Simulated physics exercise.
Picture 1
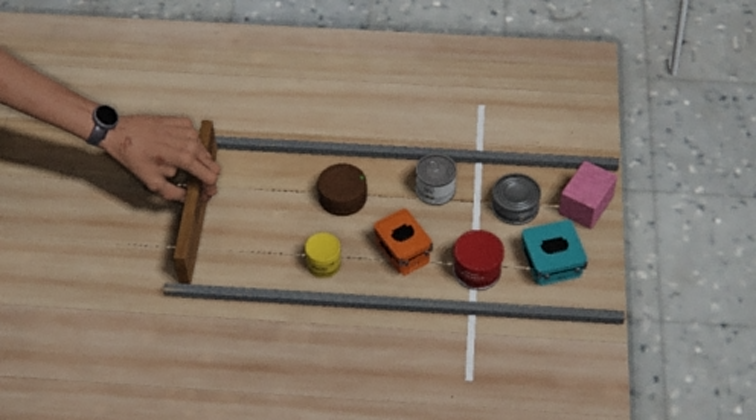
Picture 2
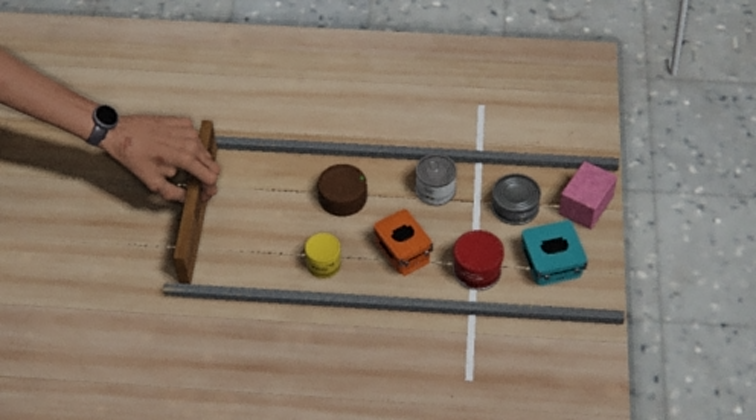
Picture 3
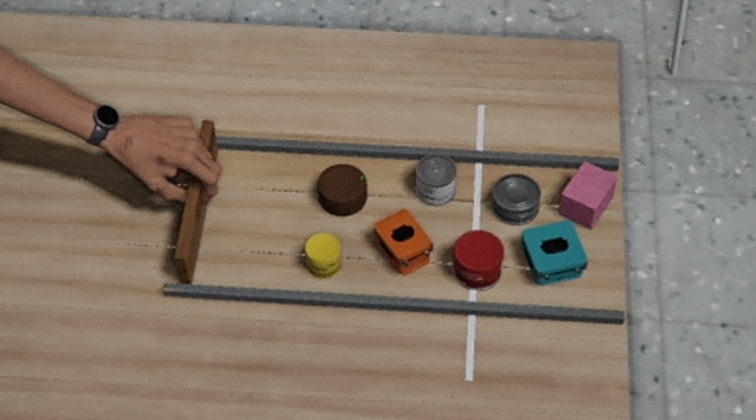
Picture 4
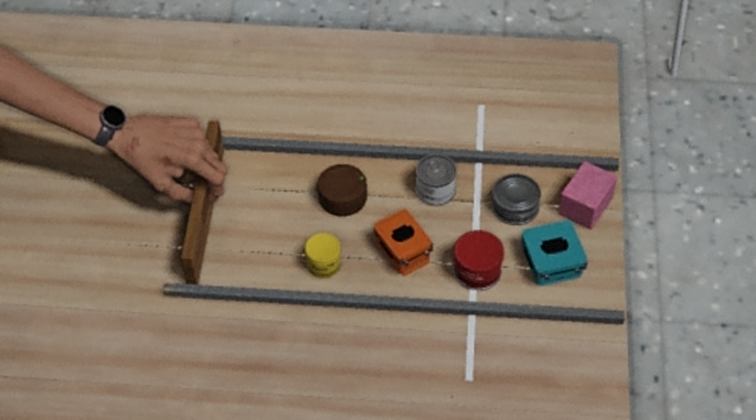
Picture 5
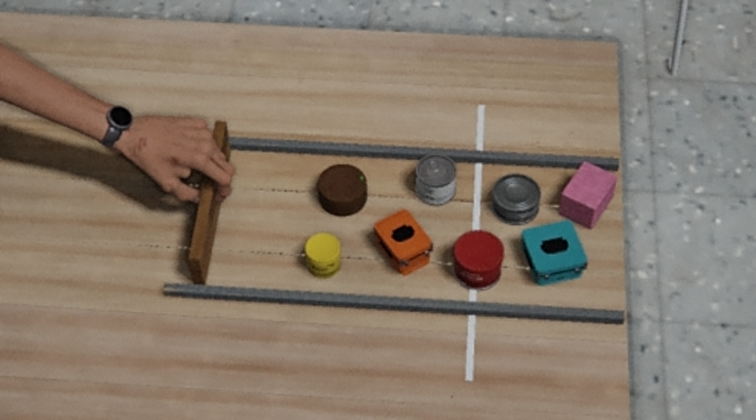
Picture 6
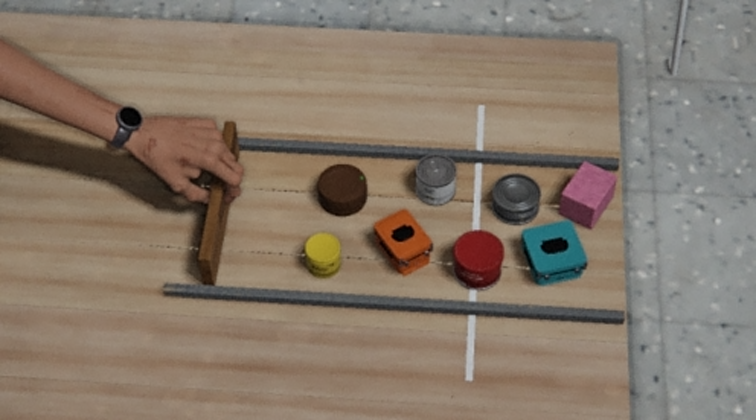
A hand slides a wooden board slightly right toward a group of small, unmoving objects.
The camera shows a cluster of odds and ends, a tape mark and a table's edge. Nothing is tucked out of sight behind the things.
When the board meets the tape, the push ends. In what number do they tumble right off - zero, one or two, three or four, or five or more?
I expect the edge to claim none.
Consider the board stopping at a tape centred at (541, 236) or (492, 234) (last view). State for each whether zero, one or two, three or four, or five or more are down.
First place: One or two; second place: No fall at all.
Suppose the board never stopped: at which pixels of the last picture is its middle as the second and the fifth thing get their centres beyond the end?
For the first, roughly (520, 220); for the next, roughly (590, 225).
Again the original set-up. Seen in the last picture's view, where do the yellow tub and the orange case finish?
Result: One about (491, 273), other about (506, 246).
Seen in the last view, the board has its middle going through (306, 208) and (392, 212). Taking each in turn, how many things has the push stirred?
It comes to 0 for the first spot, 4 for the other.
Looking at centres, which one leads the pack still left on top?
It's the pink block.
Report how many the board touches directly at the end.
The number is 3.
Soon after, none off yet; pink block at rest near (588, 195); turquoise case at rest near (553, 254); grey tin at rest near (516, 199).
In the end, the number that fall off is zero.
